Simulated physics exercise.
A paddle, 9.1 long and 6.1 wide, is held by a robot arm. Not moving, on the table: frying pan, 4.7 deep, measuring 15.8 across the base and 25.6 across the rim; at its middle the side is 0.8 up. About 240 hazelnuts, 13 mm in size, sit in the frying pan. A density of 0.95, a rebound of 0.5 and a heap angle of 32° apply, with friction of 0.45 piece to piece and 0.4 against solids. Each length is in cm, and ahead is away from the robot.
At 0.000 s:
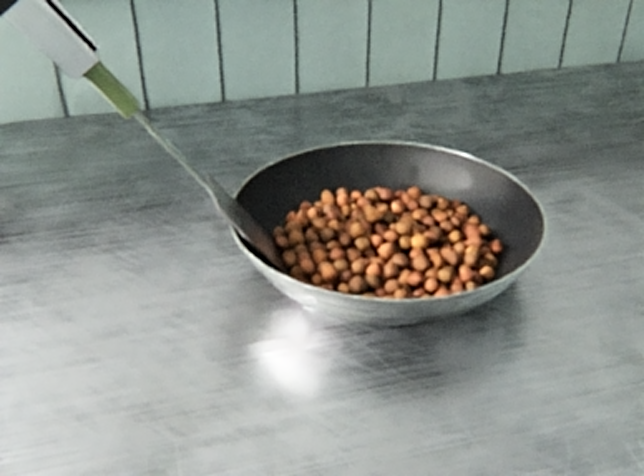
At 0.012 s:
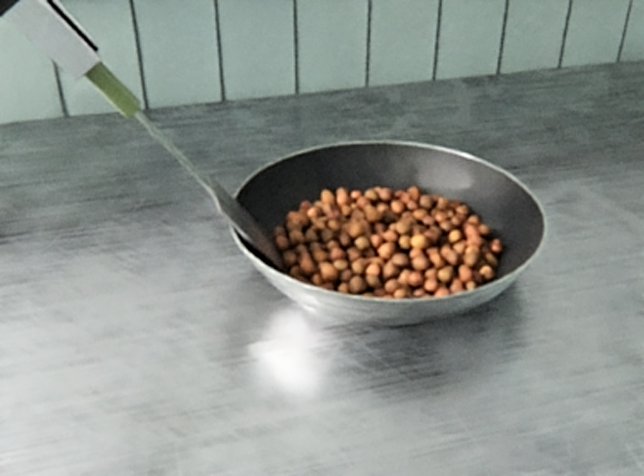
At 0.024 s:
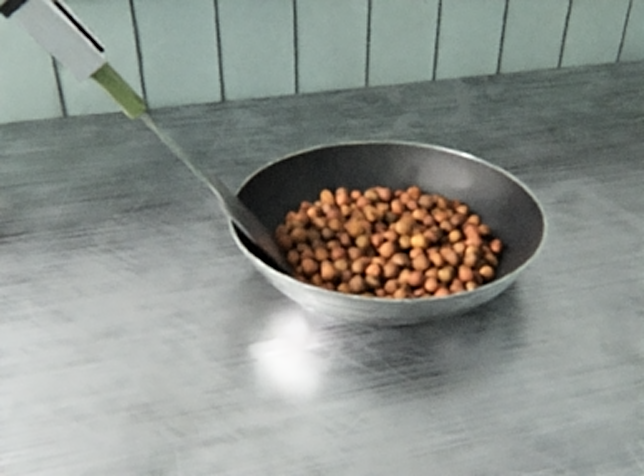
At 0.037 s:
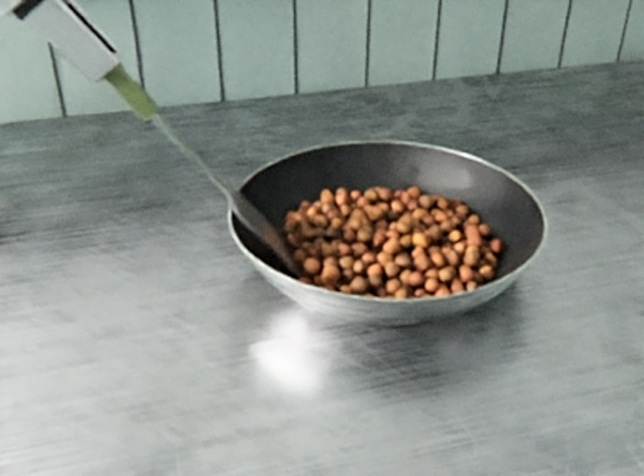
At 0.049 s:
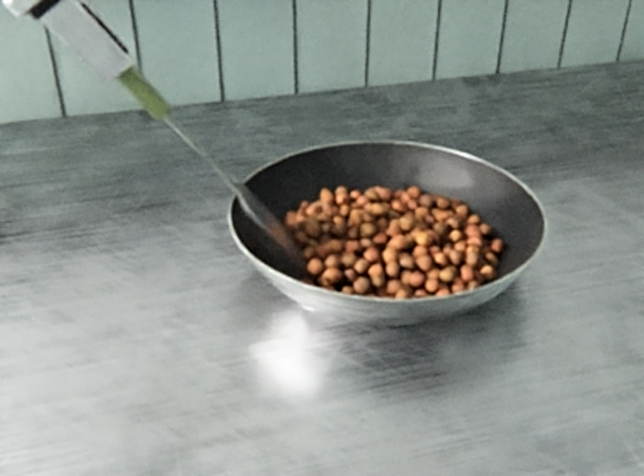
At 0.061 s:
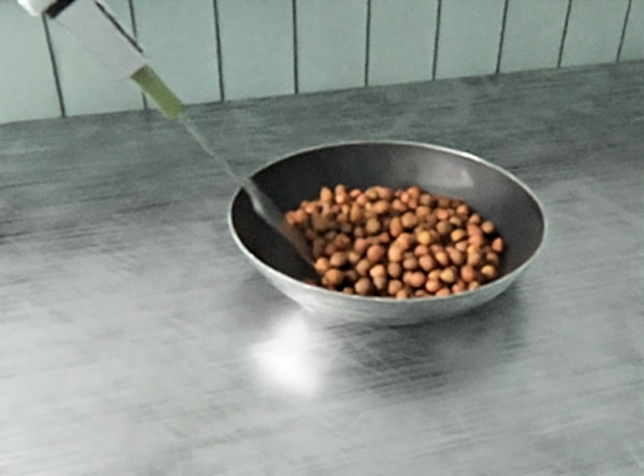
On a grey metallic tabletop against a pale green panelled wall, a robot arm holds a spatula at the left side of a frying pan of hazelnuts and moves it slightly rightward inside the pan, while the pan stays still.
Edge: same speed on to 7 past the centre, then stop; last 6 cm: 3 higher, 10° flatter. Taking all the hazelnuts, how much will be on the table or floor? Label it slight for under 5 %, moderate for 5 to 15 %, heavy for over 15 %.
Label: Slight.
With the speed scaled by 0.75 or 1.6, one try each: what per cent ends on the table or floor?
Roughly 0 % and roughly 10 %.
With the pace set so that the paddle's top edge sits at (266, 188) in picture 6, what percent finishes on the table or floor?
About 10 percent.
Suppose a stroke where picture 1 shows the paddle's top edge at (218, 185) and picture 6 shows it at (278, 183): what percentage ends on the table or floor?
I'd put it at roughly 10 per cent.
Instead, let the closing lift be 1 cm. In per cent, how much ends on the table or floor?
Result: Approx. 0 %.
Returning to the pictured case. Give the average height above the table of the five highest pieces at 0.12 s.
4 cm or so.
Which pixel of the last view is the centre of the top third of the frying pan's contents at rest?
(465, 214).
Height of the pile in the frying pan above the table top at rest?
Close to 4.5 centimetres high.
After 0.12 s, sloping 55°, highest piece 4 above the table; 244 in the frying pan.
After 0.19 s, sloping 51°, highest piece 6 above the table; 244 in the frying pan.
After 0.42 s, sloping 45°, highest piece 5 above the table; 239 in the frying pan, 4 on the table or floor, 1 on the blade or in flight.
After 1.47 s, sloping 45°, highest piece 4 above the table; 239 in the frying pan, 5 on the table or floor.
At rest, 239 in the frying pan, 5 on the table or floor. That is 2 % on the table or floor.
